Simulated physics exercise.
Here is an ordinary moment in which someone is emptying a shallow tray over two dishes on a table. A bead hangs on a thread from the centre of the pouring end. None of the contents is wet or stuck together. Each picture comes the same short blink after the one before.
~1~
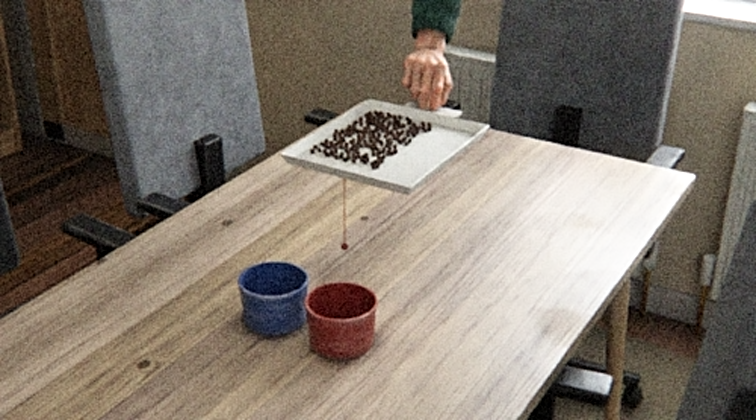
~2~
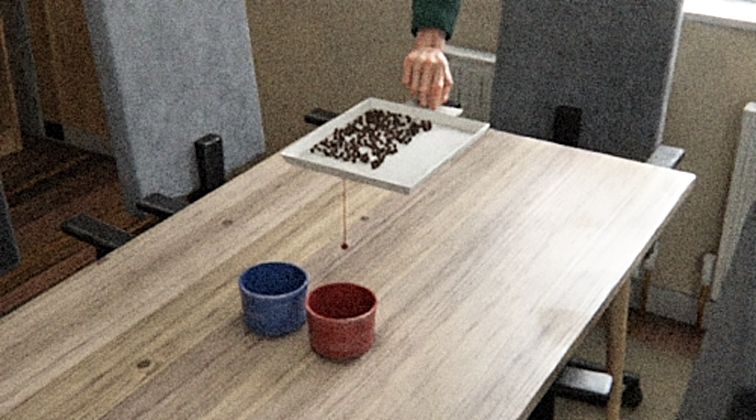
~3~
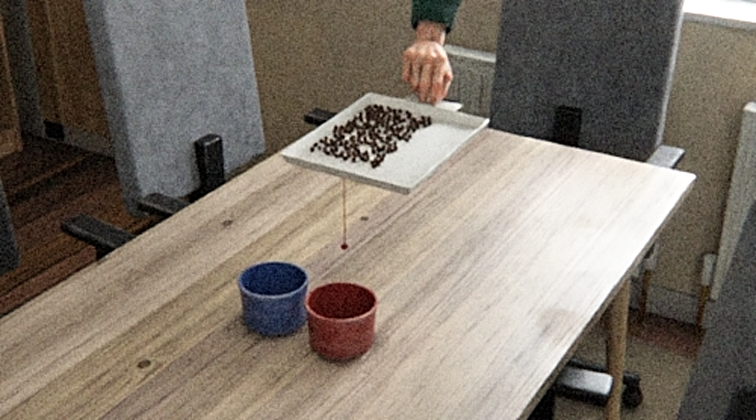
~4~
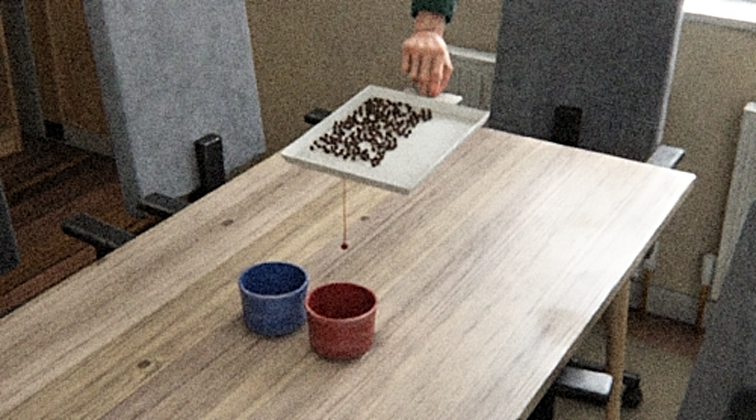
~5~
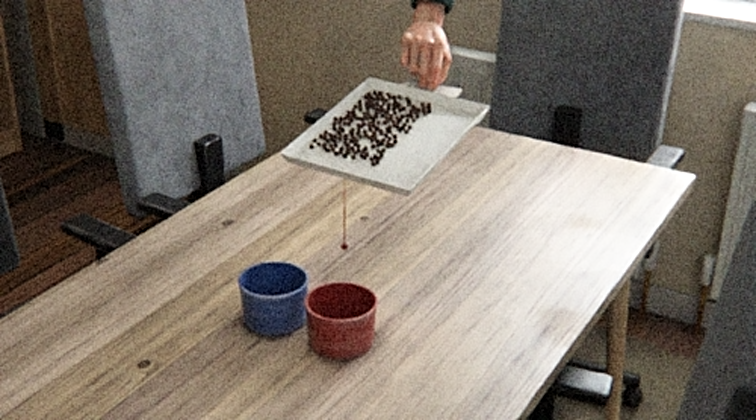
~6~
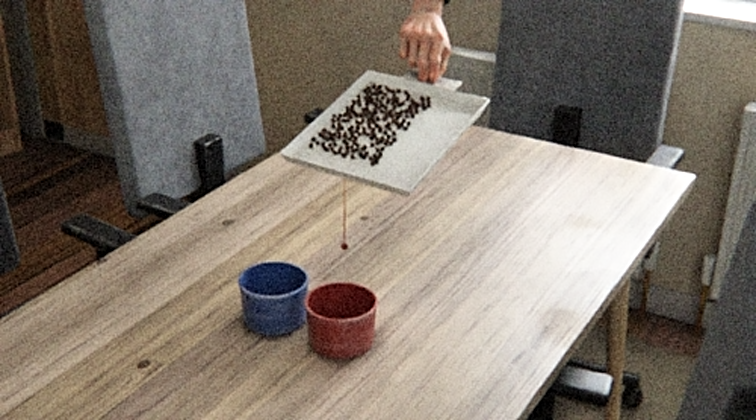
The video shows a hand holding a pale shallow tray of small dark berries above a wooden table with a blue dish and a red dish, gradually raising the tray's far end while a bead hangs nearly still from its near edge.
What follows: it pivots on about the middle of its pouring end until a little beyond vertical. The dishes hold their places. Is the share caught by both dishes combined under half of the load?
Yes, it is below half.
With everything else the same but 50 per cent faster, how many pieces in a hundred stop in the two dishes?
It would be around 10 percent.
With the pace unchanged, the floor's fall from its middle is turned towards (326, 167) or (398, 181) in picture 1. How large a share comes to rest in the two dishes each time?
Shares: About 0 in a hundred, then about 0 in a hundred.
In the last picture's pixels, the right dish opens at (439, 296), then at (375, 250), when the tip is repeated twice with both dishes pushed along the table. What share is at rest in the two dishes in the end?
That makes 50 per cent, followed by 0 per cent.
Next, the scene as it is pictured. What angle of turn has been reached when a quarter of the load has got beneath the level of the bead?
Close to 85 degrees, I reckon.
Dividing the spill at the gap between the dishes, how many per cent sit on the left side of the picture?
Near 20 %.
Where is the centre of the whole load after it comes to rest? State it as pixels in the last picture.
Last view, centre at rest - approx. (344, 312).
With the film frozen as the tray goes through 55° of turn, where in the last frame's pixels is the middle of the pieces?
Mark it at roughly (341, 168) in the final frame.
Shortly afterwards, tray tipped steeply; all but a few on the tray; only a few in the left dish; only a few outside both; only a few in the air.
Next, tray tipped right over; a little on the tray; only a few in the right dish; only a few in the left dish; near two thirds outside both; near a third in the air.
Some moments later, tray tipped past a quarter turn; only a few in the left dish; all but a few outside both.
In the end, tray tipped past a quarter turn; none at all in the right dish; only a few in the left dish; all but a few outside both.
